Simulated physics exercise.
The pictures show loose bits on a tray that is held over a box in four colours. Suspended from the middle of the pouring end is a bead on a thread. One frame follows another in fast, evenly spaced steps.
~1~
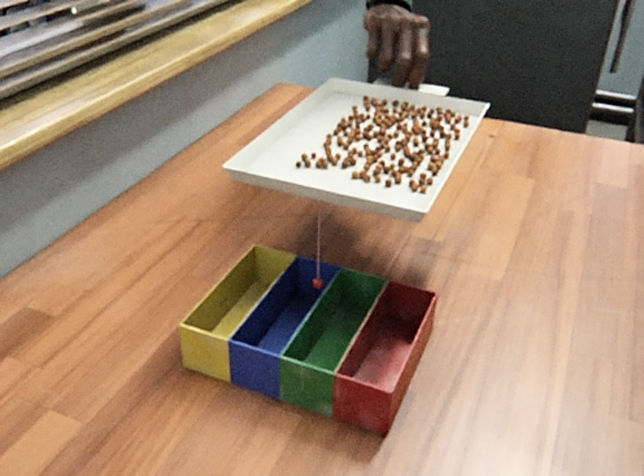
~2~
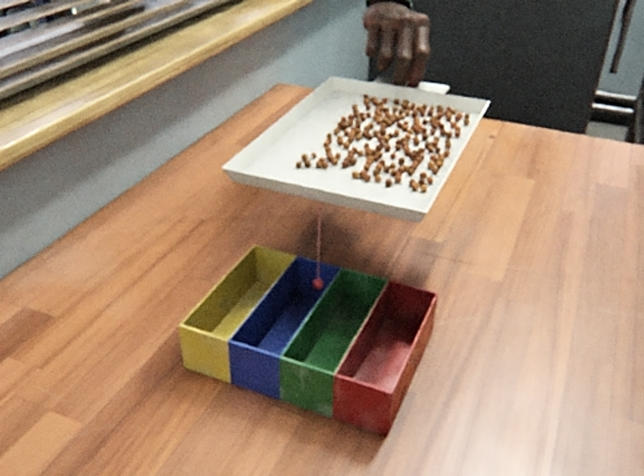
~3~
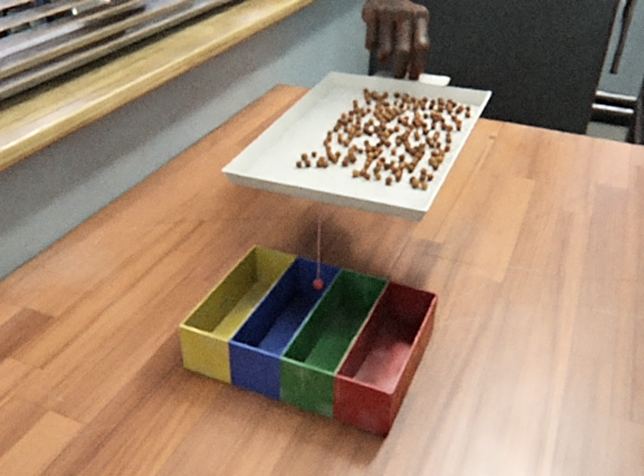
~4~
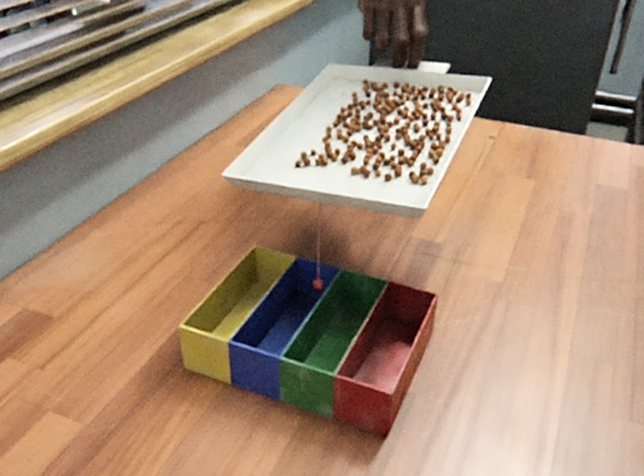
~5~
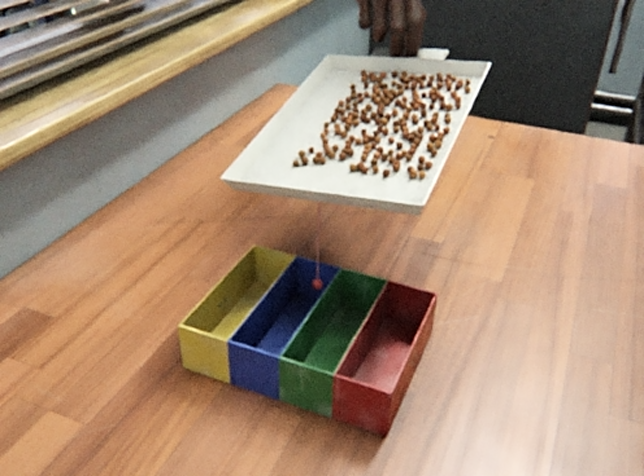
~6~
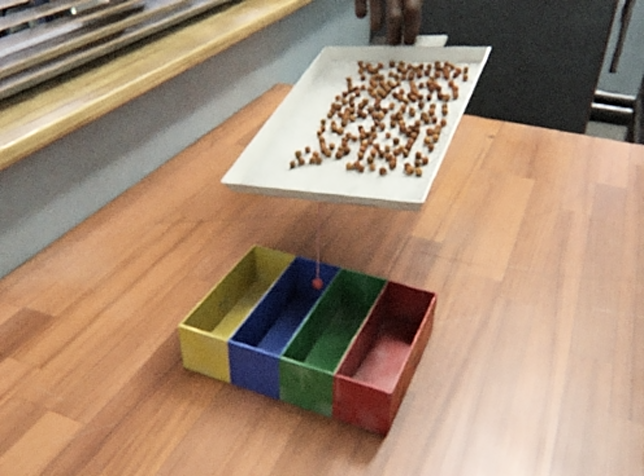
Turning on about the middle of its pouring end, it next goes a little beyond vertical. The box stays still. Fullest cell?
Fullest: Yellow.
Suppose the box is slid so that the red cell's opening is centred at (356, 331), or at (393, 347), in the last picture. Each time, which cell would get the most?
First try: The yellow cell. Second try: The yellow cell.
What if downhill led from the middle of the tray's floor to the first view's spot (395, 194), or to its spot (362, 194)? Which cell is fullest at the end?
Try 1 - the red cell; try 2 - the red cell.
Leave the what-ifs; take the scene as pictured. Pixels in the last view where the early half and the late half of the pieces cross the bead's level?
First roughly (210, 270), then roughly (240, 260).
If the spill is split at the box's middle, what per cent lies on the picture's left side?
Roughly 100 in a hundred.
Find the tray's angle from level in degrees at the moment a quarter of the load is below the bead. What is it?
50°.
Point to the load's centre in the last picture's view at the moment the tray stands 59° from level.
At about (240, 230).
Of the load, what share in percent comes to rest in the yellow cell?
About 60 %.
Shortly afterwards, tray tipped steeply; near half on the tray; near a quarter in the yellow cell; near a third falling or outside the box.
Next, tray tipped right over; near two thirds in the yellow cell; near a third falling or outside the box.
Some moments later, tray tipped past a quarter turn; near two thirds in the yellow cell; near a third falling or outside the box.
In the end, tray tipped past a quarter turn; near two thirds in the yellow cell; none at all in the red cell; none at all in the green cell; none at all in the blue cell; near a third outside the box.
